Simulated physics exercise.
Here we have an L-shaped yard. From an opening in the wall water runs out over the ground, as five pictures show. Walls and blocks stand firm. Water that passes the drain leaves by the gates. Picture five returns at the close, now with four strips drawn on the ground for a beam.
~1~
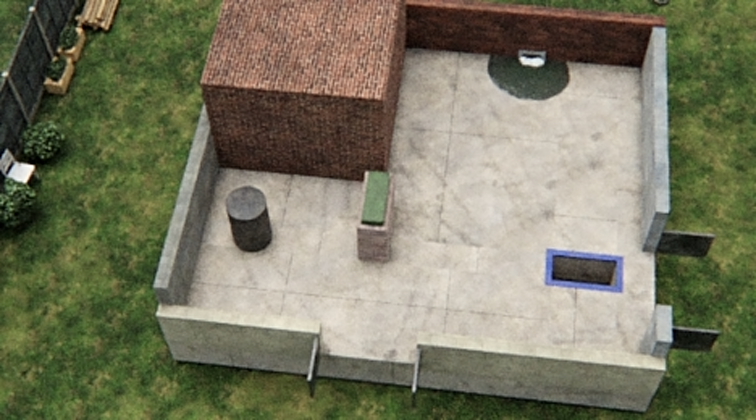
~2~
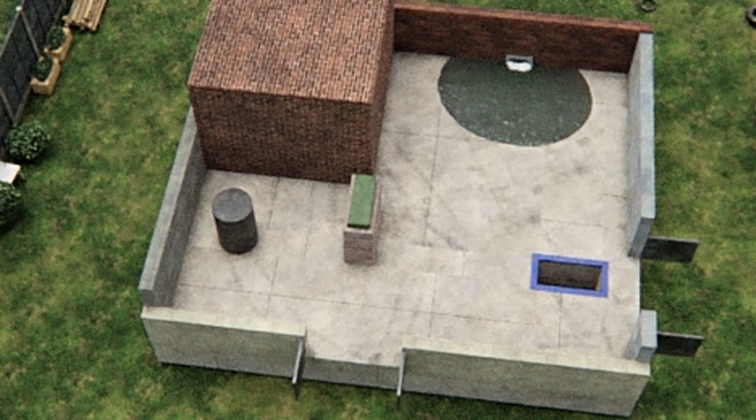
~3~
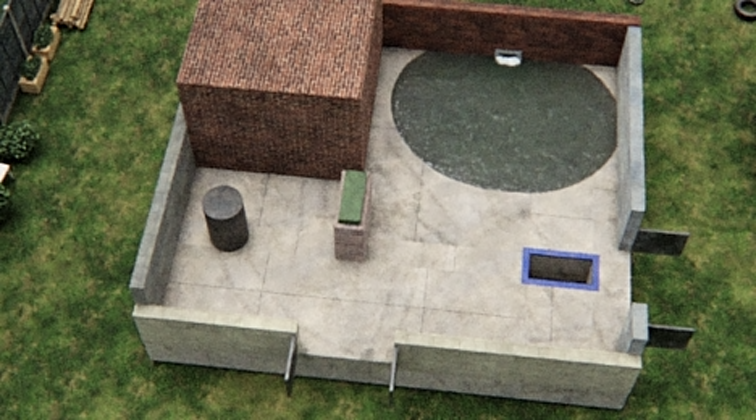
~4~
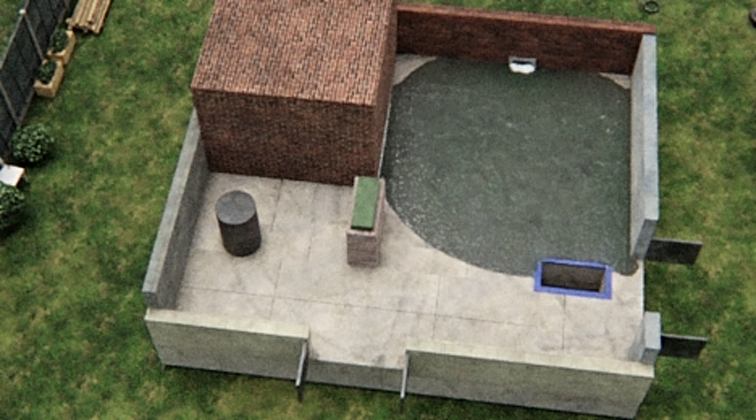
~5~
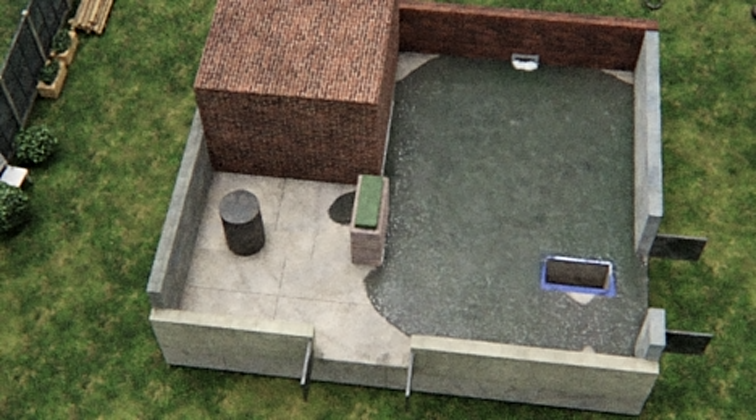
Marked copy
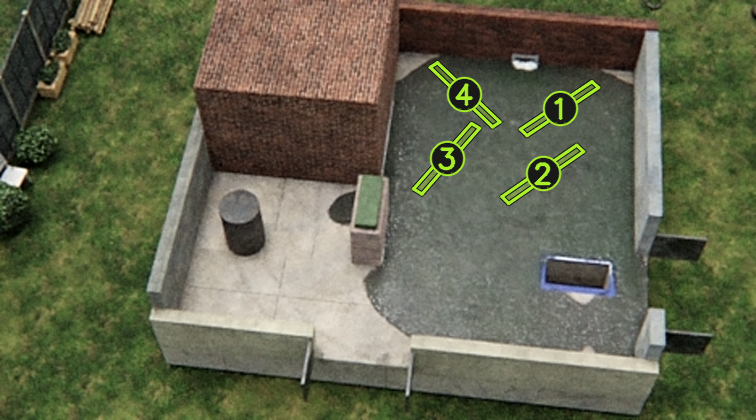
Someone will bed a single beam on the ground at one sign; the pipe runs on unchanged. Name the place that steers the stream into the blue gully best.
Choose 4.
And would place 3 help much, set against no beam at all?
No.
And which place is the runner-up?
3.
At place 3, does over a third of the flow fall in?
Yes.
In lime, 1 from (523, 132) to (595, 84); 2 from (505, 200) to (580, 148); 3 from (417, 191) to (475, 125); 4 from (433, 65) to (496, 124).
With 1, about 30 % of the stream goes into the blue gully, about 70 % out by the gates.
With 2, about 36 % of the stream goes into the blue gully, about 64 % out by the gates.
With 3, about 48 % of the stream goes into the blue gully, about 52 % out by the gates.
With 4, about 63 % of the stream goes into the blue gully, about 37 % out by the gates.
